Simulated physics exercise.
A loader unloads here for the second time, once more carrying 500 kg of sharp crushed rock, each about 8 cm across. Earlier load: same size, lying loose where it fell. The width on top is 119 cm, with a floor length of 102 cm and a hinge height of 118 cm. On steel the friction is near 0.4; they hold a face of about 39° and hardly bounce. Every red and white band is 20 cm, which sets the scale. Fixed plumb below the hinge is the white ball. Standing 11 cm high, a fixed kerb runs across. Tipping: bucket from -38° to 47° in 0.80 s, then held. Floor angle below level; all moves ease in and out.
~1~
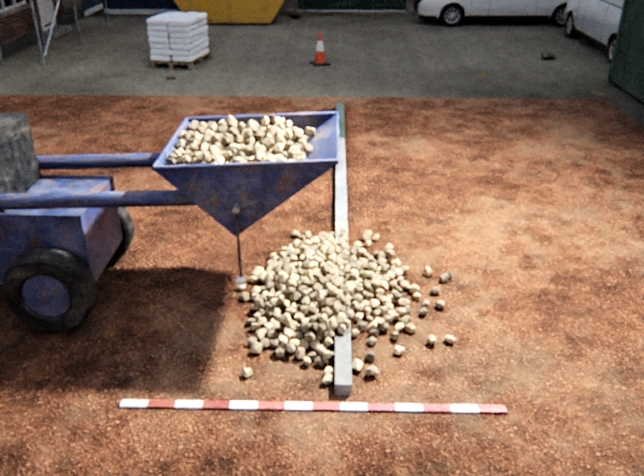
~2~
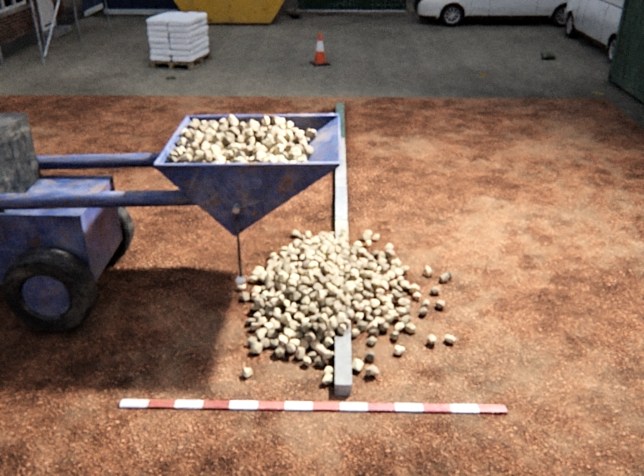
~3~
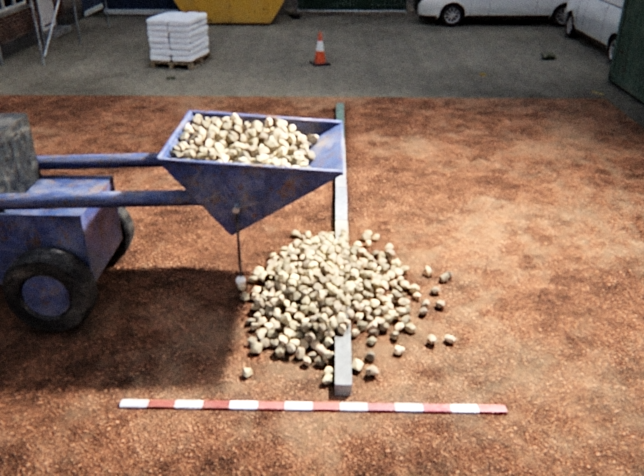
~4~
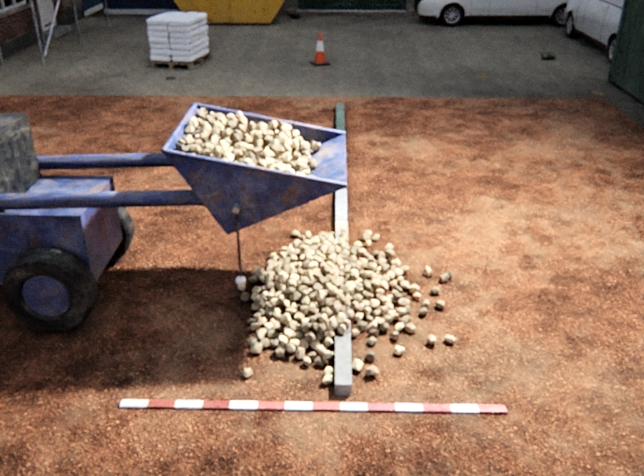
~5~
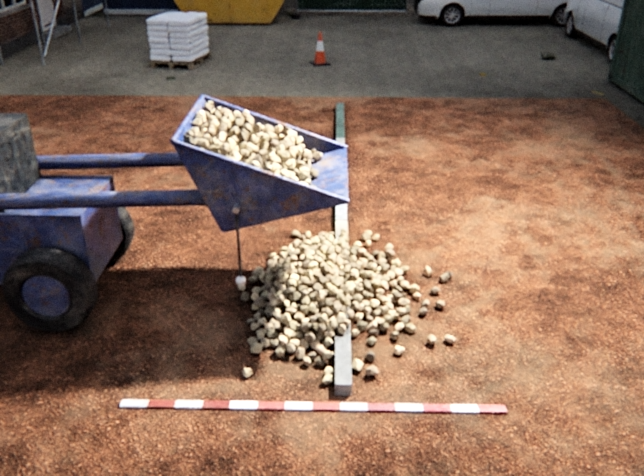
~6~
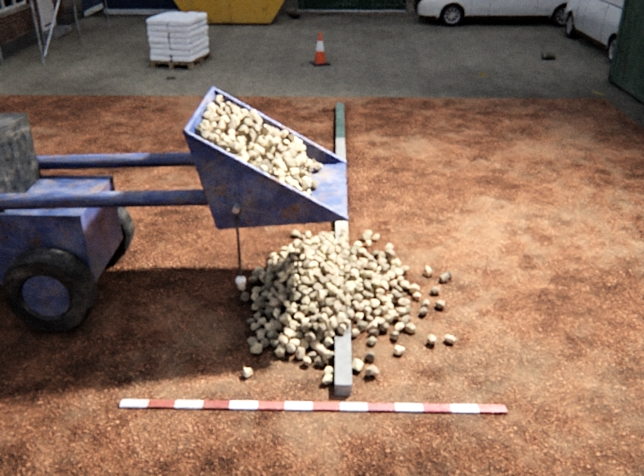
At first, a blue loader on the left holds a bucket of pale stones, its rim nearly level, above a heap of similar stones lying across a kerb. The bucket then tilts steadily, its back edge rising and its right lip lowering, while the stones inside slant rightward and the heap stays still.
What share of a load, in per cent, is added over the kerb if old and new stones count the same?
I would say 54 percent.
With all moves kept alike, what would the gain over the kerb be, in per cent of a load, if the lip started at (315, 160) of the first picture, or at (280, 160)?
The first position would add some 30 per cent, the second some 5.
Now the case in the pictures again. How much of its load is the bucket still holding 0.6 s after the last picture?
Close to 70 in a hundred.
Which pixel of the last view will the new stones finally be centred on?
Their middle is at about (357, 278).
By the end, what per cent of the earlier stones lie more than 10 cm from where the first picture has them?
10 %.
Then, 0.3 s after the last picture the floor is at 34°; in per cent of one load, 100 in the bucket, 80 on this side of the kerb, 20 over the kerb; the foremost stones are at (438, 299).
Then, 0.6 s after the last picture the floor is at 47°; in per cent of one load, 71 in the bucket, 108 on this side of the kerb, 21 over the kerb; the foremost stones are at (438, 299).
Then, 0.9 s after the last picture the floor is at 47°; in per cent of one load, 28 in the bucket, 118 on this side of the kerb, 54 over the kerb; the foremost stones are at (443, 288).
Then, 3.7 s after the last picture the floor is at 47°; in per cent of one load, 8 in the bucket, 117 on this side of the kerb, 75 over the kerb; the foremost stones are at (502, 278). Net gain over the kerb, 54.
